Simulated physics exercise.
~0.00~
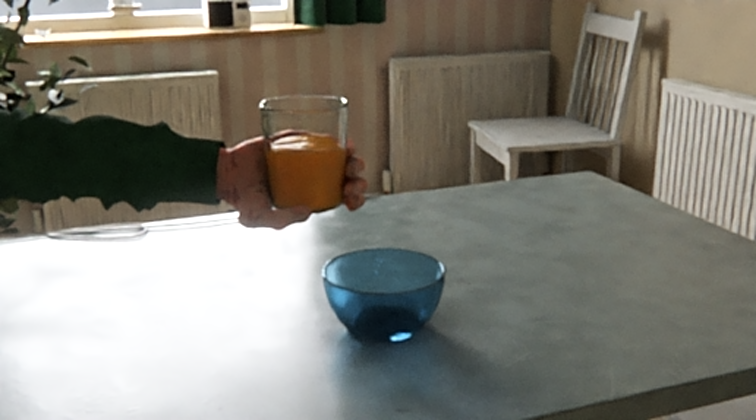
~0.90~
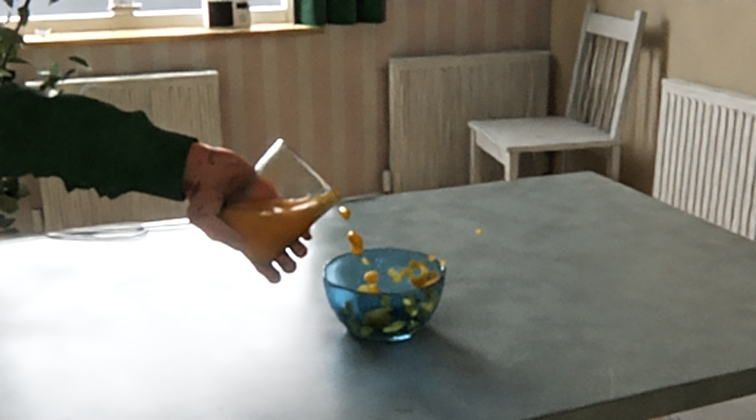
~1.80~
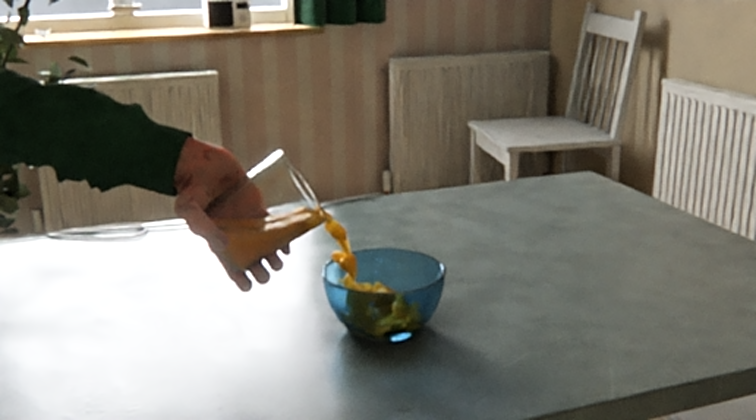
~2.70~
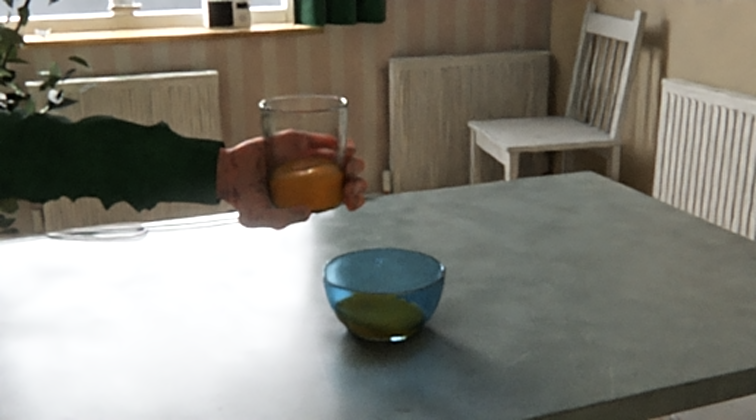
At a grey table, a hand pours some orange juice into a blue bowl twice.
